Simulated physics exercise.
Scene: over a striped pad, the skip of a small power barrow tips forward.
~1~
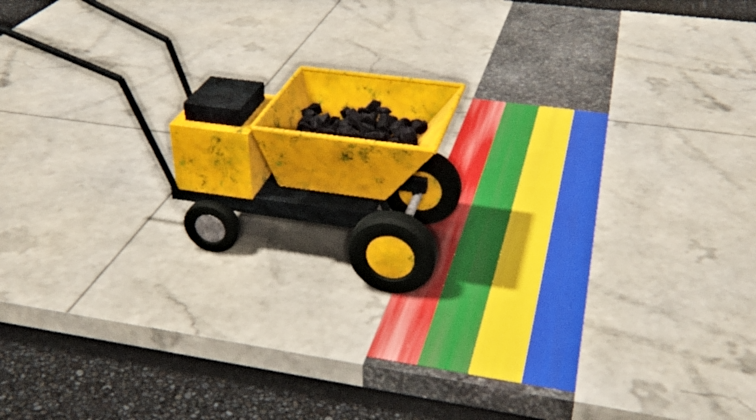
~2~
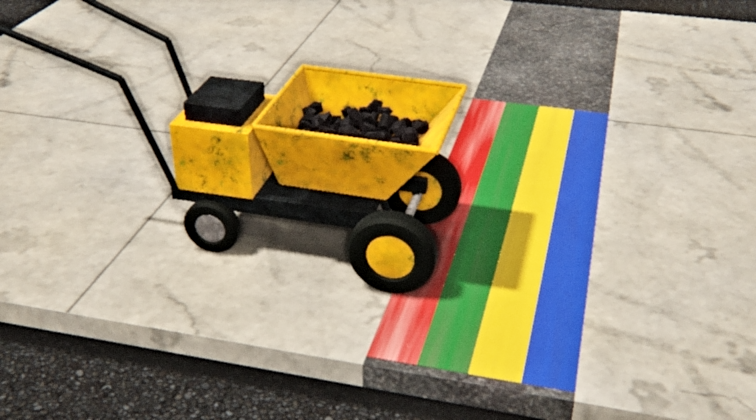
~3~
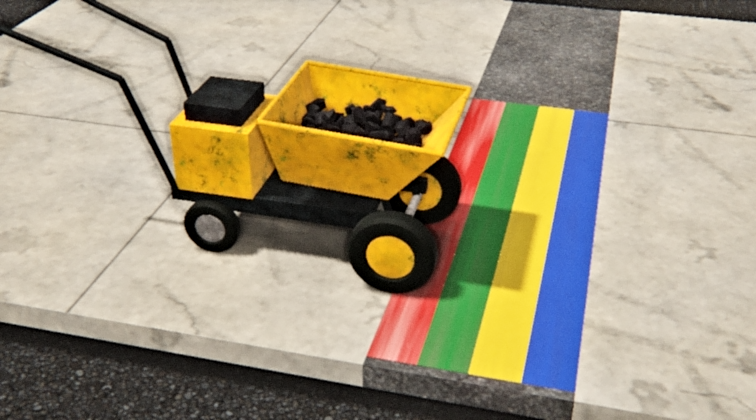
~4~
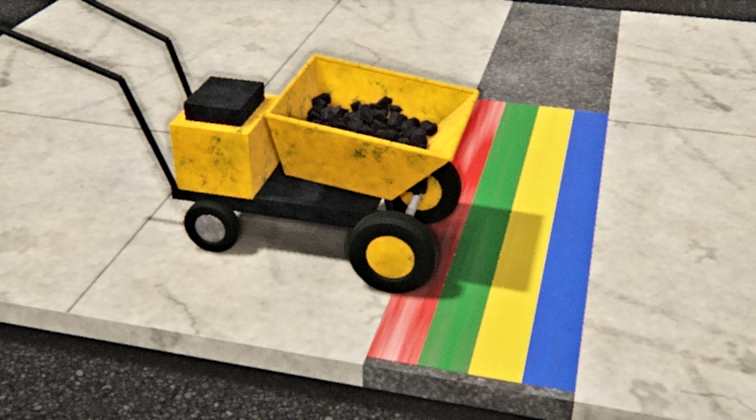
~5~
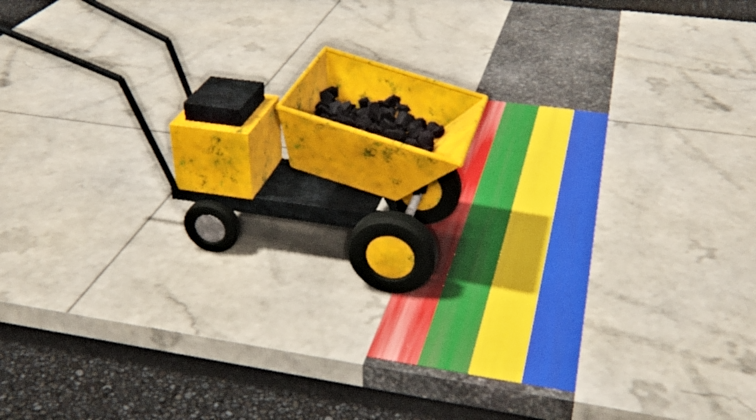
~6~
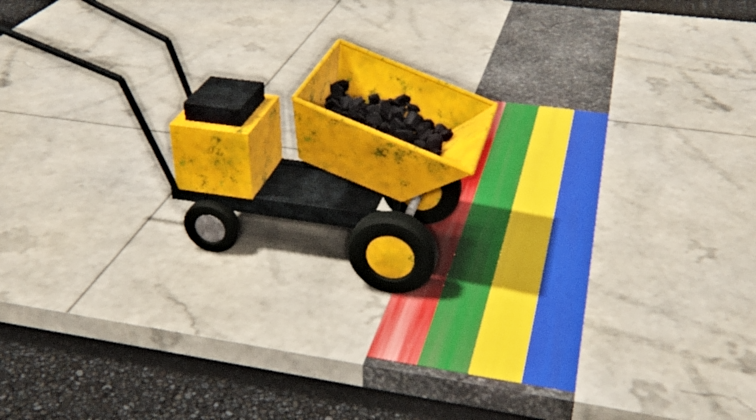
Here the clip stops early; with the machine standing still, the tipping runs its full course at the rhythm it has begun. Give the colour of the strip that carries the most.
It is blue.
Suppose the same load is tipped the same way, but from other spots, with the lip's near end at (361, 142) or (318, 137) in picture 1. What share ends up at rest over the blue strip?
You'd get around 10 in a hundred, then 0 in a hundred.
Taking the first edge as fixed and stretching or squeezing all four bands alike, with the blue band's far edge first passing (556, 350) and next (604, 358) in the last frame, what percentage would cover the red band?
Roughly 0 percent first, then roughly 0 percent.
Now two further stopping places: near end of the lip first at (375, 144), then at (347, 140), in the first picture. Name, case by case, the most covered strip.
First place: The yellow strip; second place: The green strip.
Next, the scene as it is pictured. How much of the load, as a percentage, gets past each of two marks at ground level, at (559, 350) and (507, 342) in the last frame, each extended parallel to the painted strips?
In order: Near 40 %, then 80 %.
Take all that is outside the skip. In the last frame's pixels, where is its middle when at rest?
Centre at rest, last view: Approx. (569, 271).
Soon, skip tipped steeply; all in the skip.
A while on, skip tipped right over; most in the skip; a small part over the yellow strip; a small part over the blue strip; a stray few off the paint.
Towards the end, skip tipped right over; about a quarter in the skip; a small part over the yellow strip; about half over the blue strip; about a quarter off the paint.
Finally, skip tipped right over; about a quarter in the skip; none over the red strip; none over the green strip; a small part over the yellow strip; about half over the blue strip; about a quarter off the paint.
